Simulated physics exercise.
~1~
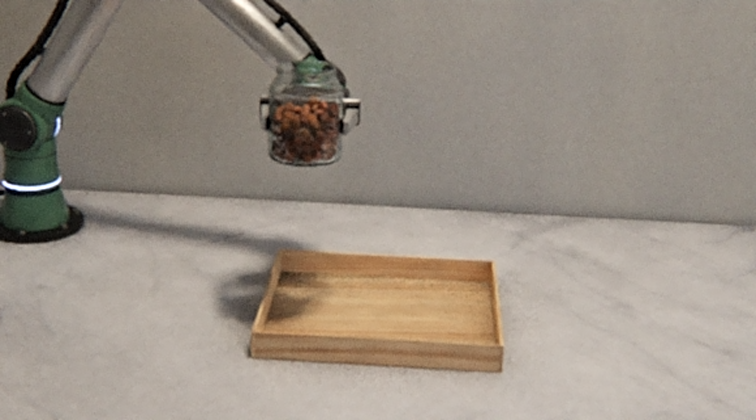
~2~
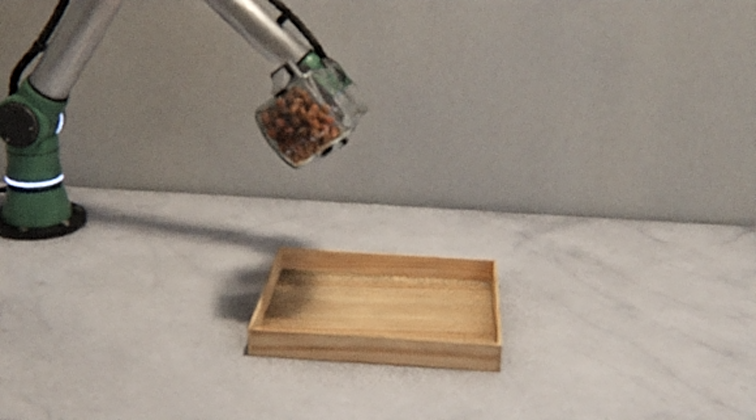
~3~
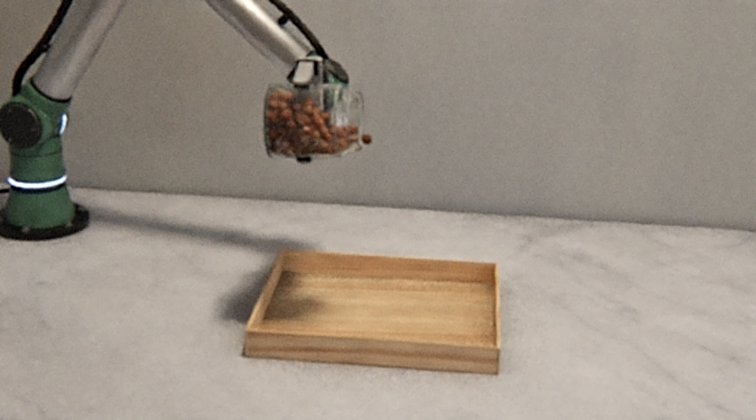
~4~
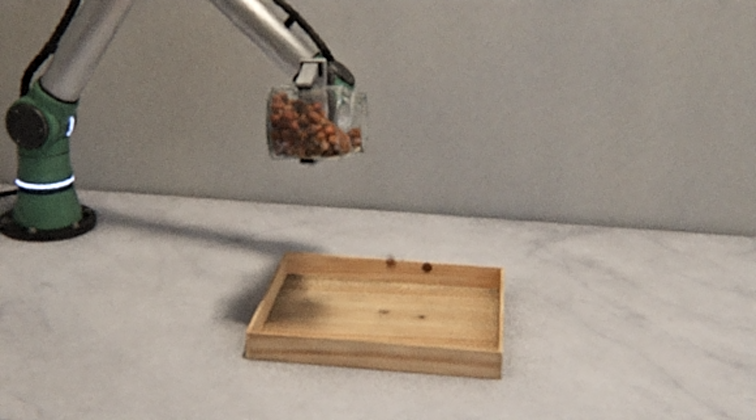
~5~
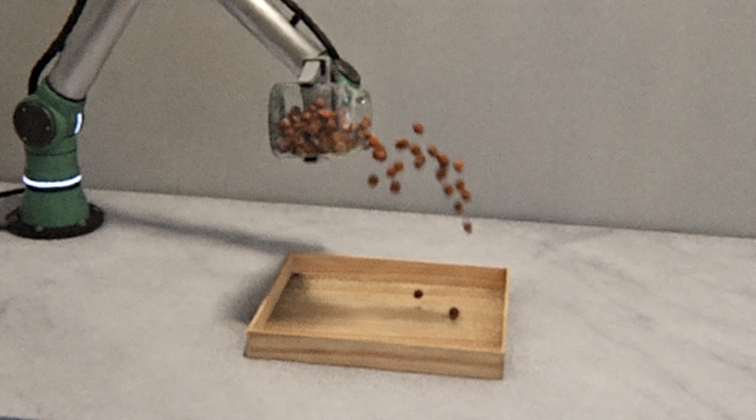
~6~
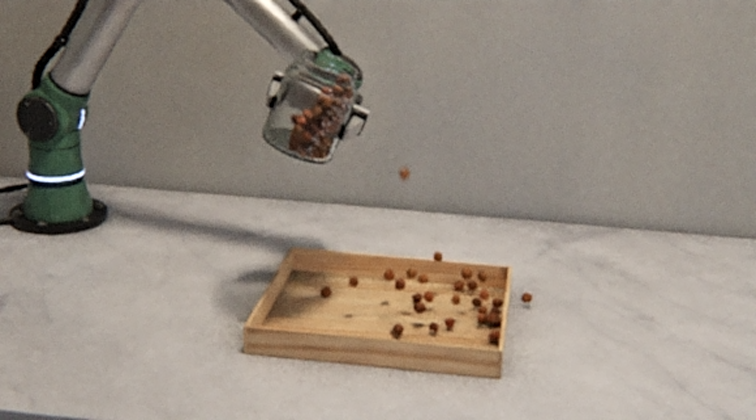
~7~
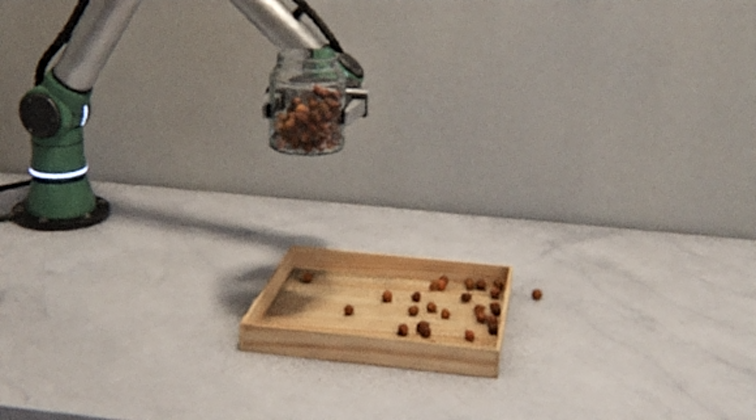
On a pale marbled tabletop, a green and silver robot arm tips a clear jar of hazelnuts onto its side above a shallow wooden tray, spilling some, then turns it upright, still holding most of them, with scattered nuts in the tray and one resting outside to the right.
